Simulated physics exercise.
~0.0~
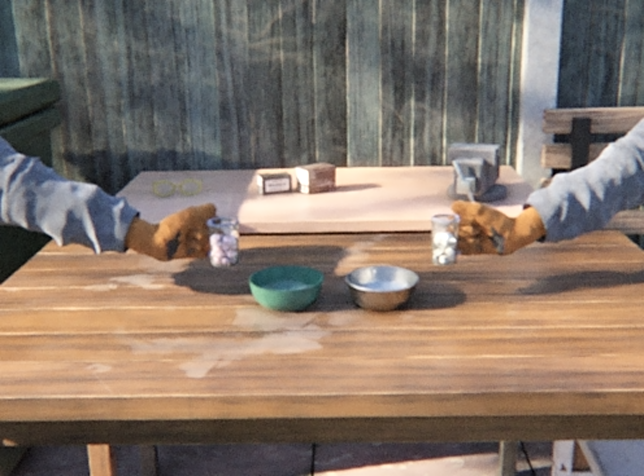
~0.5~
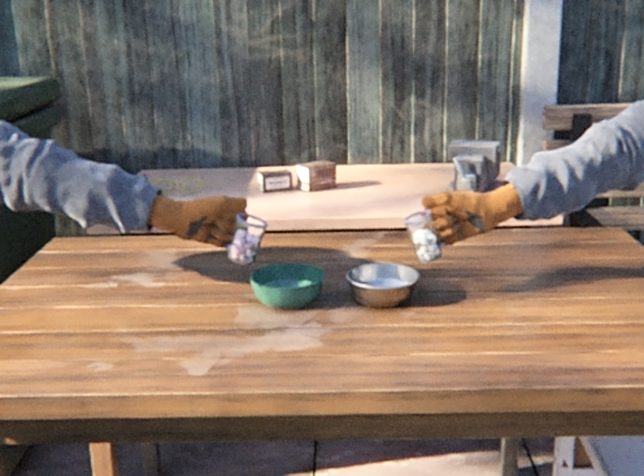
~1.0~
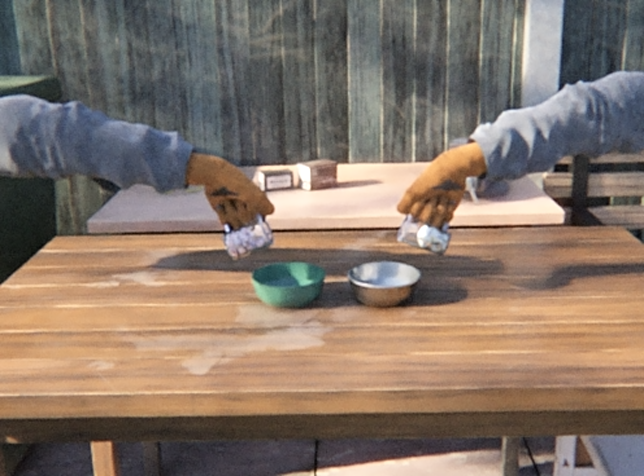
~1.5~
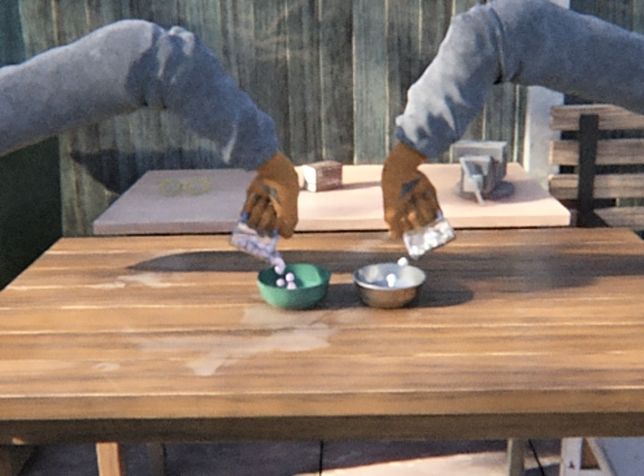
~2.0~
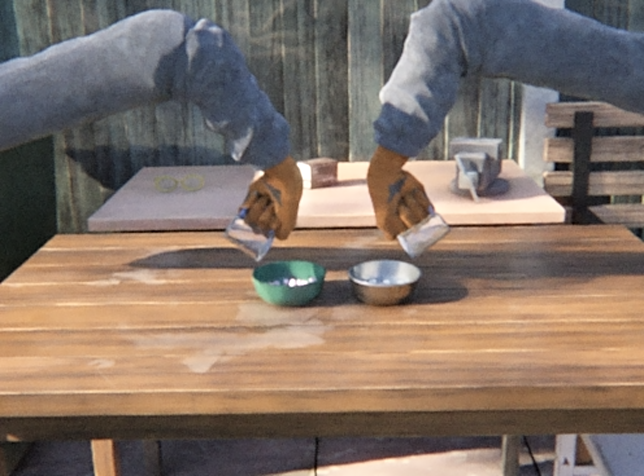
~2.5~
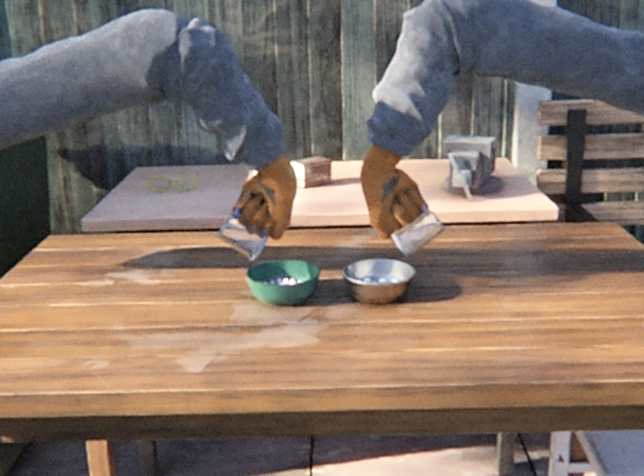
To begin with, two hands in orange-brown gloves and grey-blue sleeves hold clear cups of small, pale pieces upright over a wooden table, one on each side of a green bowl and a silver metal bowl. The hands move inward and lean the cups toward the bowls. The cups tip onto their sides, yet everything stays inside them. Then the pieces begin spilling out, some falling into each bowl. Finally, the emptied cups hang tipped over above the table, and all the pieces rest in the two bowls, with none outside.
